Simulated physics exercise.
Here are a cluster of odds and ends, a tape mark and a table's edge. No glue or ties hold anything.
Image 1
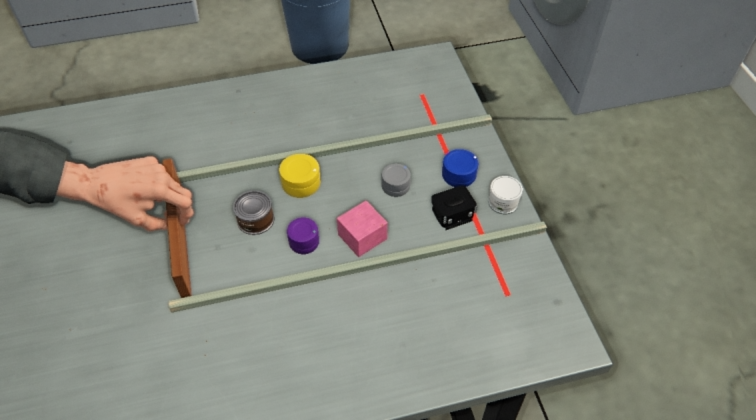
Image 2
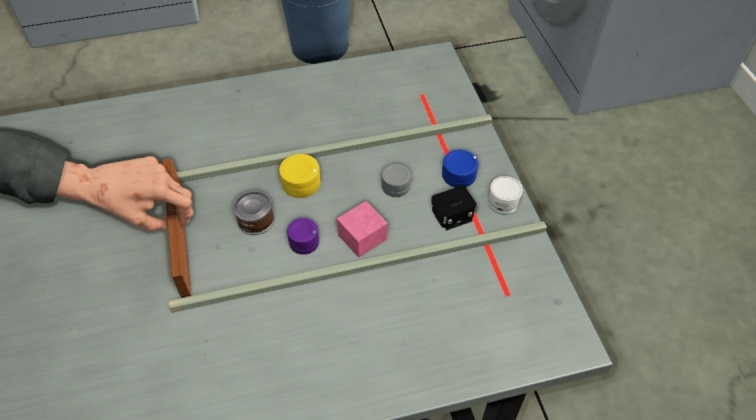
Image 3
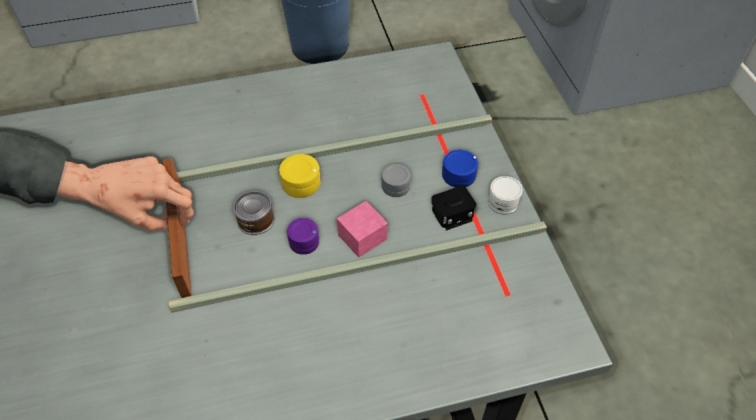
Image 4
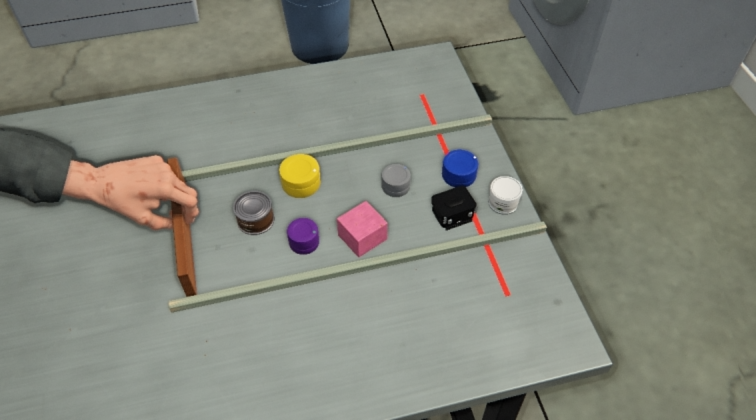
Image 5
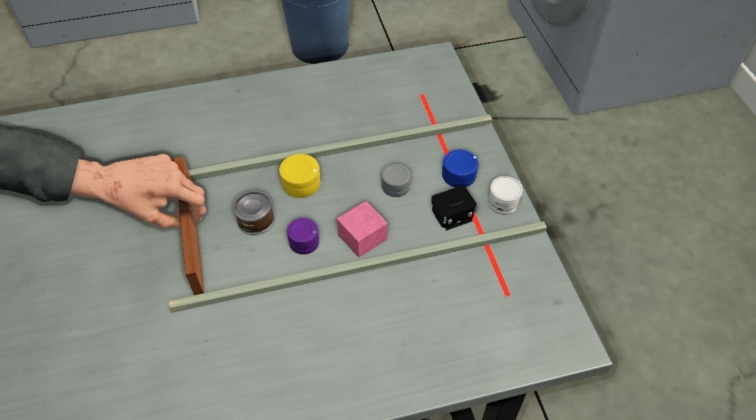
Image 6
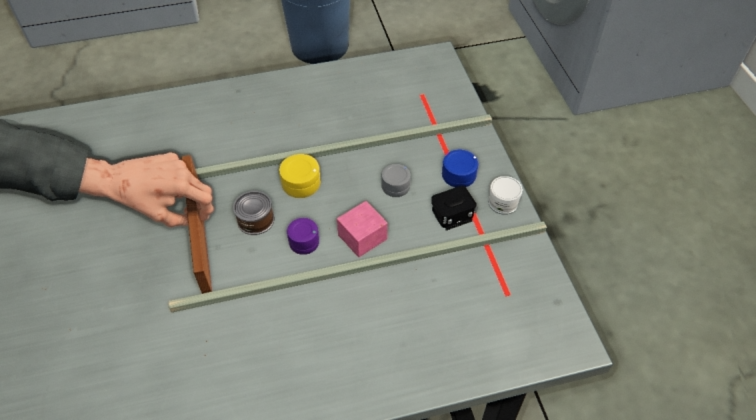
On a grey metal table in a room with a stained concrete floor, seen from above at an angle, a hand in a dark sleeve grips a wooden board between two pale rails. Yellow, purple, brown, pink and grey objects sit between the rails, with a black case, blue lid and white tin by a red line at right. The hand slides the board slightly rightward while the objects and camera stay still.
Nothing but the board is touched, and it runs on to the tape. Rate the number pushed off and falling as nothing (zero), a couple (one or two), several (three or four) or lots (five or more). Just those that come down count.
It is a couple.
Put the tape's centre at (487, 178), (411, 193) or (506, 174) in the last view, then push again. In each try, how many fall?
In order, the counts are 4, 0 and 8.
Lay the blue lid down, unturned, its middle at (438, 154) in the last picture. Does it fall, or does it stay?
Result: It does not drop.
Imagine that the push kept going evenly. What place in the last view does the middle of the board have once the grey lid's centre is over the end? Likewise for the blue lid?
Grey lid: (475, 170); blue lid: (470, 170).
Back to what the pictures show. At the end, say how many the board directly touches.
The number is 4.
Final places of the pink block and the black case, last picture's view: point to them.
First (495, 213), then (522, 194).
Soon after, none off yet; white tin at rest near (505, 195); blue lid at rest near (460, 169); black case at rest near (453, 208).
In the end, the number that fall off is one or two; gone, white tin.
